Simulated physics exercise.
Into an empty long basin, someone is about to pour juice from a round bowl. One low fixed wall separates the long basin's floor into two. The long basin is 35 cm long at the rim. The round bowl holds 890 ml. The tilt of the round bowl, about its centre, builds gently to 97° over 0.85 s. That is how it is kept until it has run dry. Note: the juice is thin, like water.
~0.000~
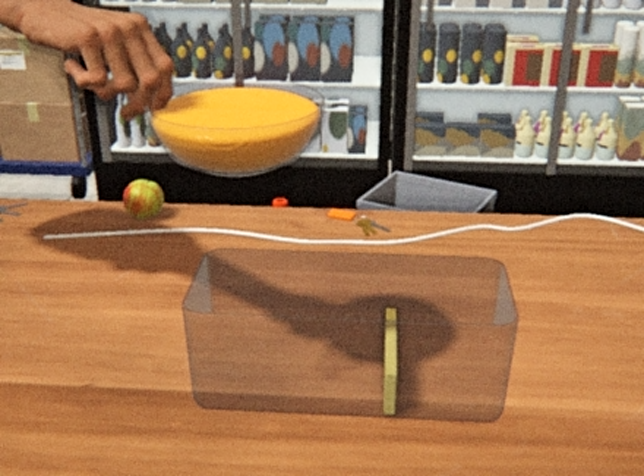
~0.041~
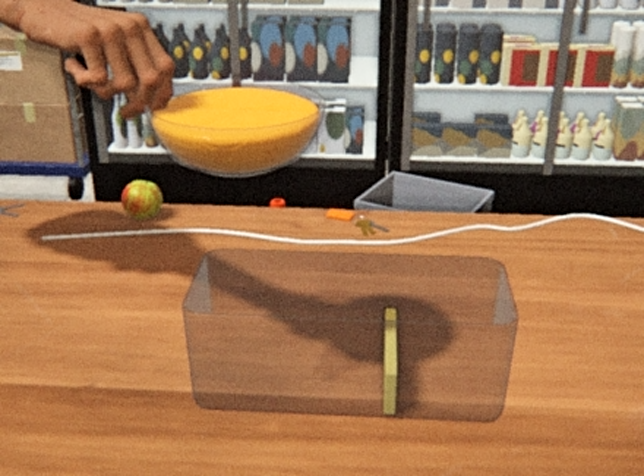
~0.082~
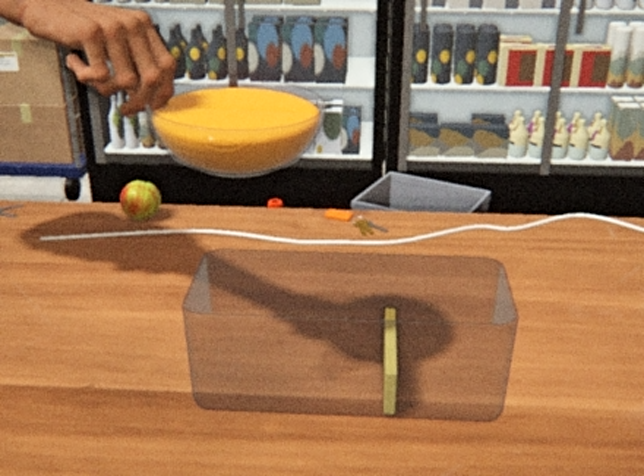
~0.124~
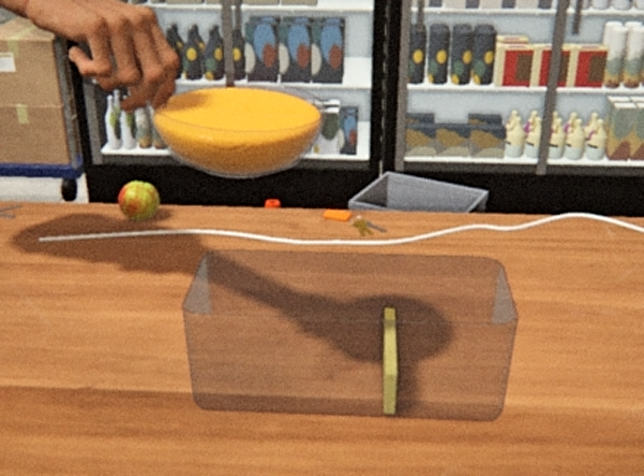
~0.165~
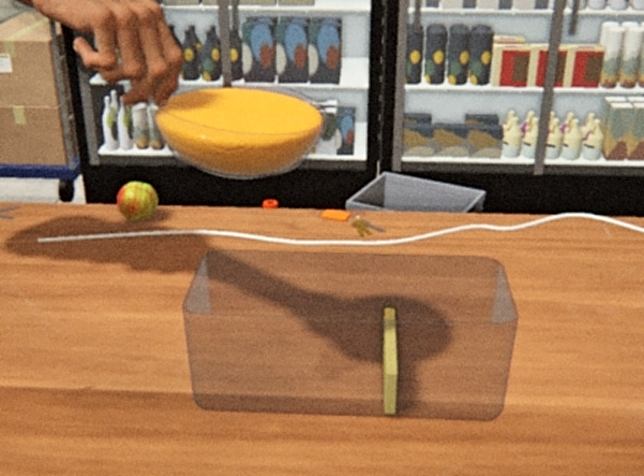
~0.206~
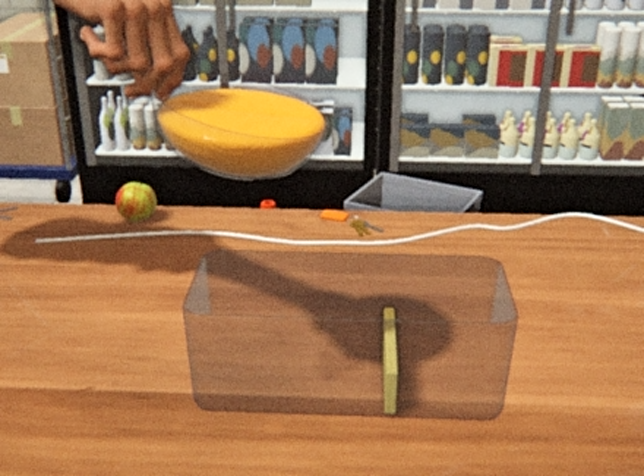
A hand at the upper left holds a round clear bowl of orange-yellow juice above a wooden counter, seen from the front and slightly above, with shop fridges behind. Below sits a long transparent basin with an upright yellow-green wall inside, and behind it lie a white cord, an apple, keys and a grey tray. The bowl gently tilts down to the right while the camera drifts slightly.
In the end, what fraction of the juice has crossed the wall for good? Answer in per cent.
In the end about 41 per cent has crossed for good.
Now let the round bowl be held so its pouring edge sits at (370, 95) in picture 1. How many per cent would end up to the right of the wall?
It would then come to around 70 percent.
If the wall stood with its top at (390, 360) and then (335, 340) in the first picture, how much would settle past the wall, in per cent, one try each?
40 % and 75 %.
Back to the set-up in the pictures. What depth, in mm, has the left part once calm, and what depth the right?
Once settled, the left stands around 16 mm and the right around 22 mm.
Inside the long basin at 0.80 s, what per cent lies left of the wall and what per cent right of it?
Around 46 percent on the left and 44 on the right.
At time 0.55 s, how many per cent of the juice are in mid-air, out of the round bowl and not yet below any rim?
Roughly 56 percent.
After 0.55 s the tilt is 70° and 26 per cent is still to pour, 6 is left of the wall and 12 right of it.
After 0.80 s the tilt is 96° and 1 per cent is still to pour, 45 is left of the wall and 43 right of it.
After 1.06 s the tilt is 97° and 0 per cent is still to pour, 53 is left of the wall and 40 right of it.
After 1.35 s the tilt is 97° and 0 per cent is still to pour, 53 is left of the wall and 41 right of it.
In the end 53 per cent lies left of the wall, 41 right of it and 6 outside.
